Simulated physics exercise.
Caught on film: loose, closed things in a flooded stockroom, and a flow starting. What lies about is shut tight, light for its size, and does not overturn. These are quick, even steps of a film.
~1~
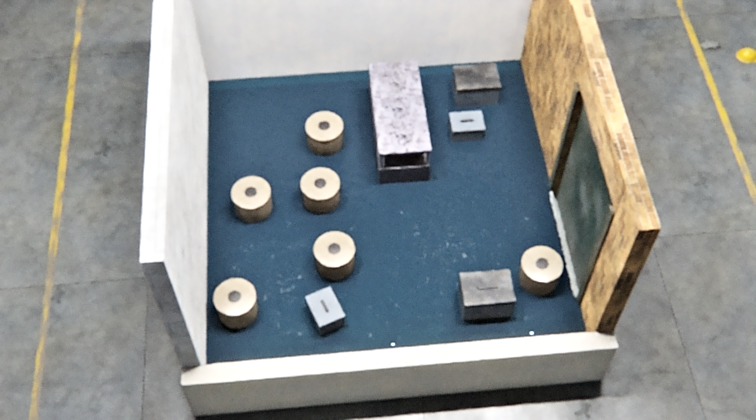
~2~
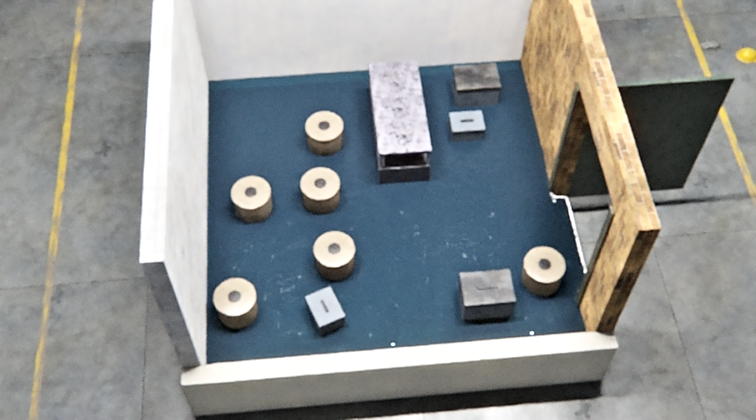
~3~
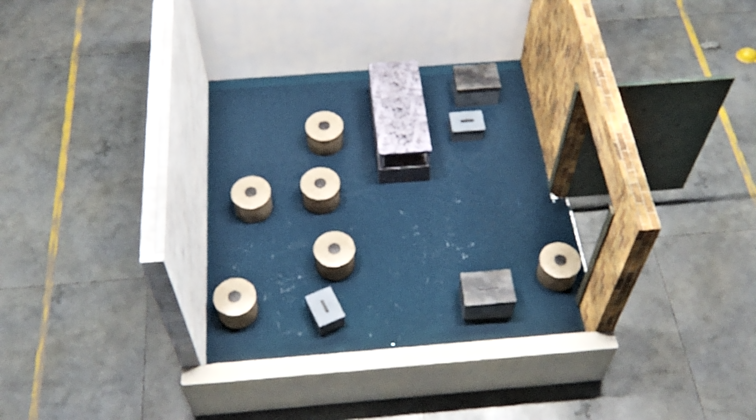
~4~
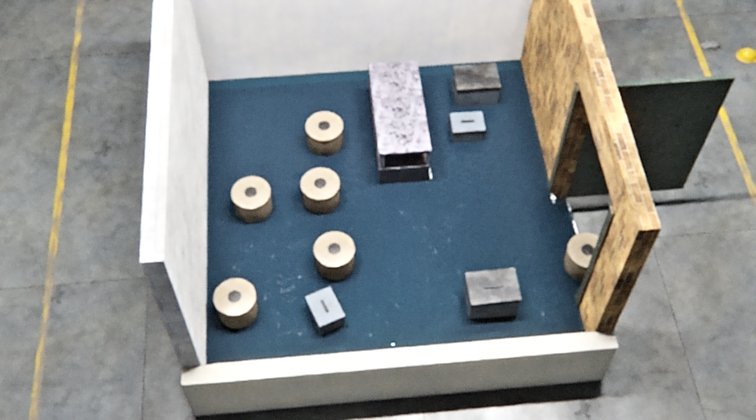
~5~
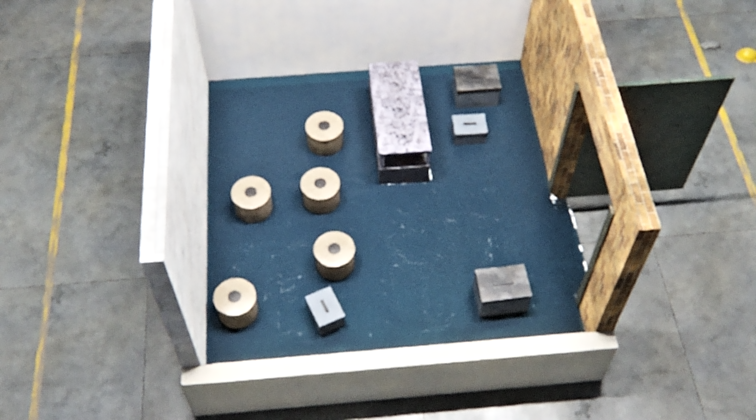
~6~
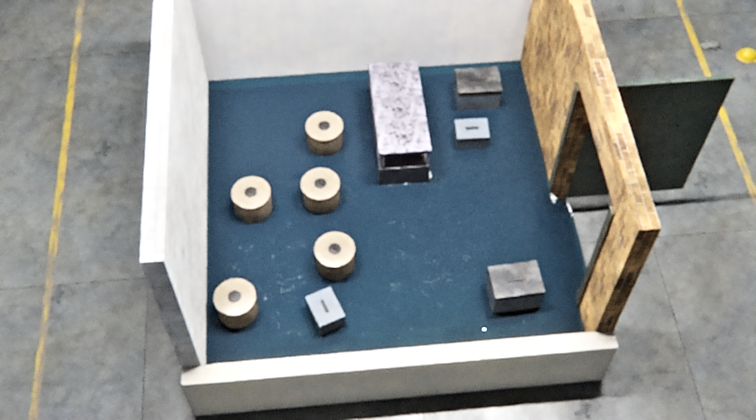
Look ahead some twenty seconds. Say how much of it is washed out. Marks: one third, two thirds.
That comes to at least two thirds.
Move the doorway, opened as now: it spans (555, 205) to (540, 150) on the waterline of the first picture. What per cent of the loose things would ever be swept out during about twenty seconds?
About 40 per cent.
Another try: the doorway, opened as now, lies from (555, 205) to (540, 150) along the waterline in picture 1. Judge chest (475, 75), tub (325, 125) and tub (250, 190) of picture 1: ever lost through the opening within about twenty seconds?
One after the other: Washed out, inside, inside.
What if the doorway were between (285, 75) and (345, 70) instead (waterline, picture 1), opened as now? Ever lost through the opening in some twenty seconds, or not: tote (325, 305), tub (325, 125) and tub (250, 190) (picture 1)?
As listed: Stays, out, yes.
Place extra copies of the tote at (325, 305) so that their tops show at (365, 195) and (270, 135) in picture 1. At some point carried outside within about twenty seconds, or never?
As listed: Through, stays.
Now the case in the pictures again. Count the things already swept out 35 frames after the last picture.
The number is 6.
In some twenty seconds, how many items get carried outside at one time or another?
It comes to 7.
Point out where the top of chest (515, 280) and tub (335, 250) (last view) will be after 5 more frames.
Close to (587, 254) and (375, 256).
A moment on, 1 of 10 are out; 9 afloat.
Next, 3 of 10 are out; 7 afloat.
Later, 6 of 10 are out; 4 afloat.
In the end, 7 of 10 are out; 3 afloat.
